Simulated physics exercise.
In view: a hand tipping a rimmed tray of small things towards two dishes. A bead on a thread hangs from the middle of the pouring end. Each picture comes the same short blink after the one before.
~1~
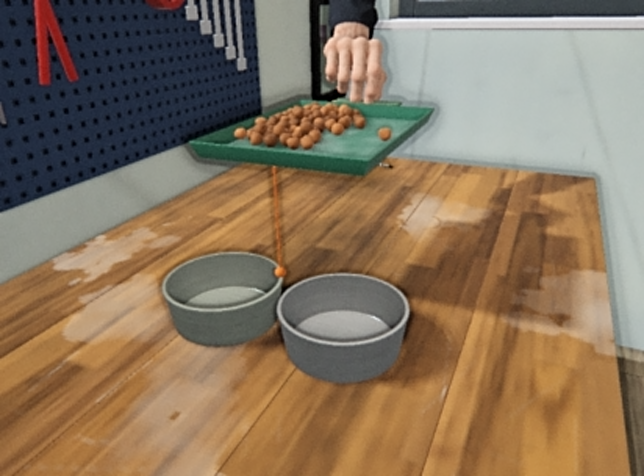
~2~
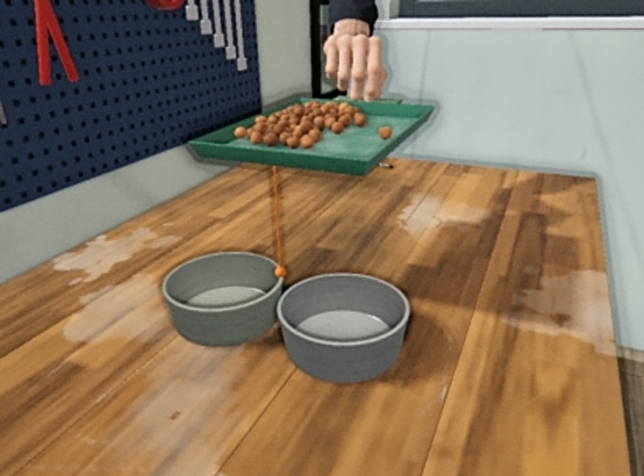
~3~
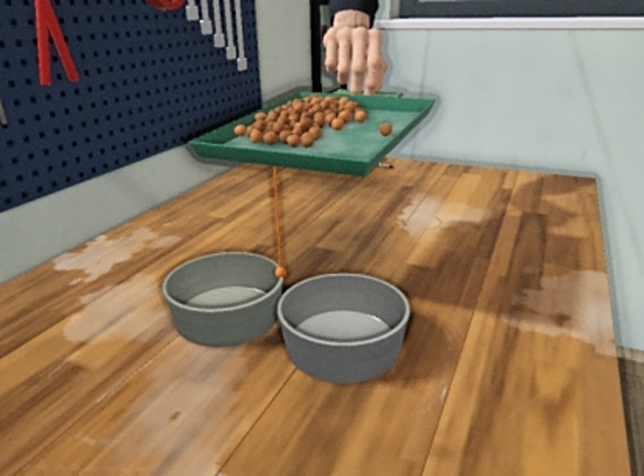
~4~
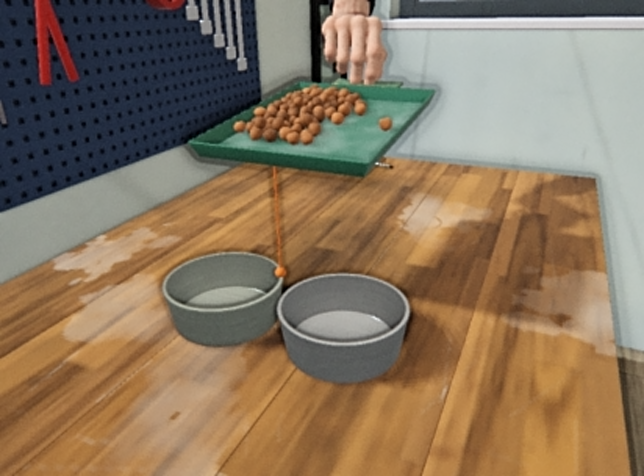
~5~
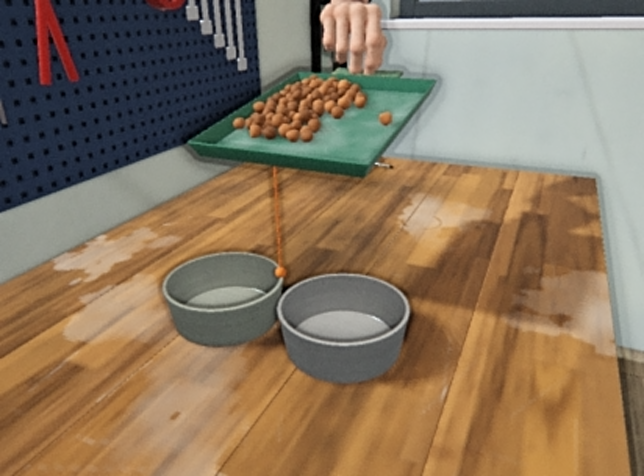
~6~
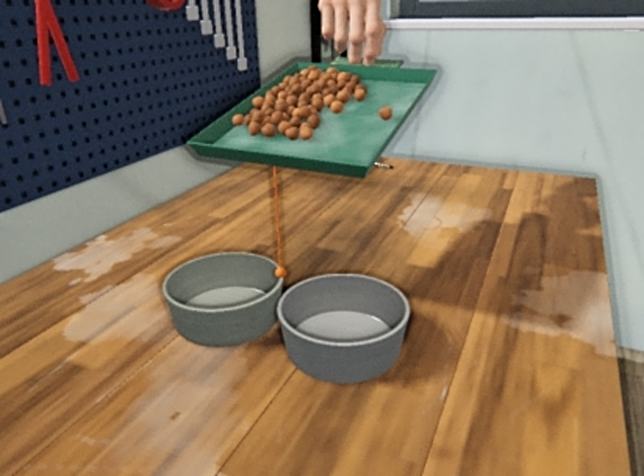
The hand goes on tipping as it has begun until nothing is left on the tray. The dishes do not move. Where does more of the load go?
Fuller: The right dish.
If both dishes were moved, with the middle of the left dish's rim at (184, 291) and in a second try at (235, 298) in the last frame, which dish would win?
In turn: The right one; the left-hand dish.
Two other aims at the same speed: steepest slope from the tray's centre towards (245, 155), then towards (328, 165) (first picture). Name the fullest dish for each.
The first try: The dish on the left. The second: The dish on the right.
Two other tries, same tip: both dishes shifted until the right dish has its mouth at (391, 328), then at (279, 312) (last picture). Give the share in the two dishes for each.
Roughly 70 per cent, and 70 per cent.
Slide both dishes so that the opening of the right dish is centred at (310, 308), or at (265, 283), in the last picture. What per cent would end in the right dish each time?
In turn 50 and 30 in a hundred.
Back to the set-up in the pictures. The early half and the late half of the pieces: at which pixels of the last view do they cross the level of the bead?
Around (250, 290) and then (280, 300).
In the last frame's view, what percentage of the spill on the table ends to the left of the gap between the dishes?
Roughly 70 in a hundred.
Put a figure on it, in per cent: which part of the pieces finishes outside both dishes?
Roughly 40 in a hundred.
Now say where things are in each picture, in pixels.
In the first picture, corners of the pouring end near (198, 141) and (364, 158), level; middle of the load near (307, 123), hazelnuts; left dish near (190, 324); right dish near (317, 358); bead on its thread near (281, 272).
In the second picture, corners of the pouring end near (198, 141) and (364, 158), level; middle of the load near (307, 121).
In the third picture, corners of the pouring end near (198, 141) and (364, 159), tipped barely, level across its low end; middle of the load near (307, 117).
In the fourth picture, corners of the pouring end near (197, 140) and (364, 159), tipped a little, level across its low end; middle of the load near (306, 110).
In the fifth picture, corners of the pouring end near (197, 140) and (364, 160), tipped a little, level across its low end; middle of the load near (306, 104).
In the sixth picture, corners of the pouring end near (196, 140) and (363, 162), tipped a little, level across its low end; middle of the load near (305, 97); left dish near (190, 324); right dish near (317, 358).
Shortly afterwards, tray tipped steeply; all but a few on the tray; only a few outside both; a little in the air.
Next, tray tipped right over; near a quarter on the tray; near a quarter in the right dish; a little in the left dish; near a quarter outside both; near a third in the air.
Some moments later, tray tipped past a quarter turn; near a third in the right dish; near a quarter in the left dish; near a third outside both.
In the end, tray tipped past a quarter turn; near a third in the right dish; near a quarter in the left dish; near a third outside both.
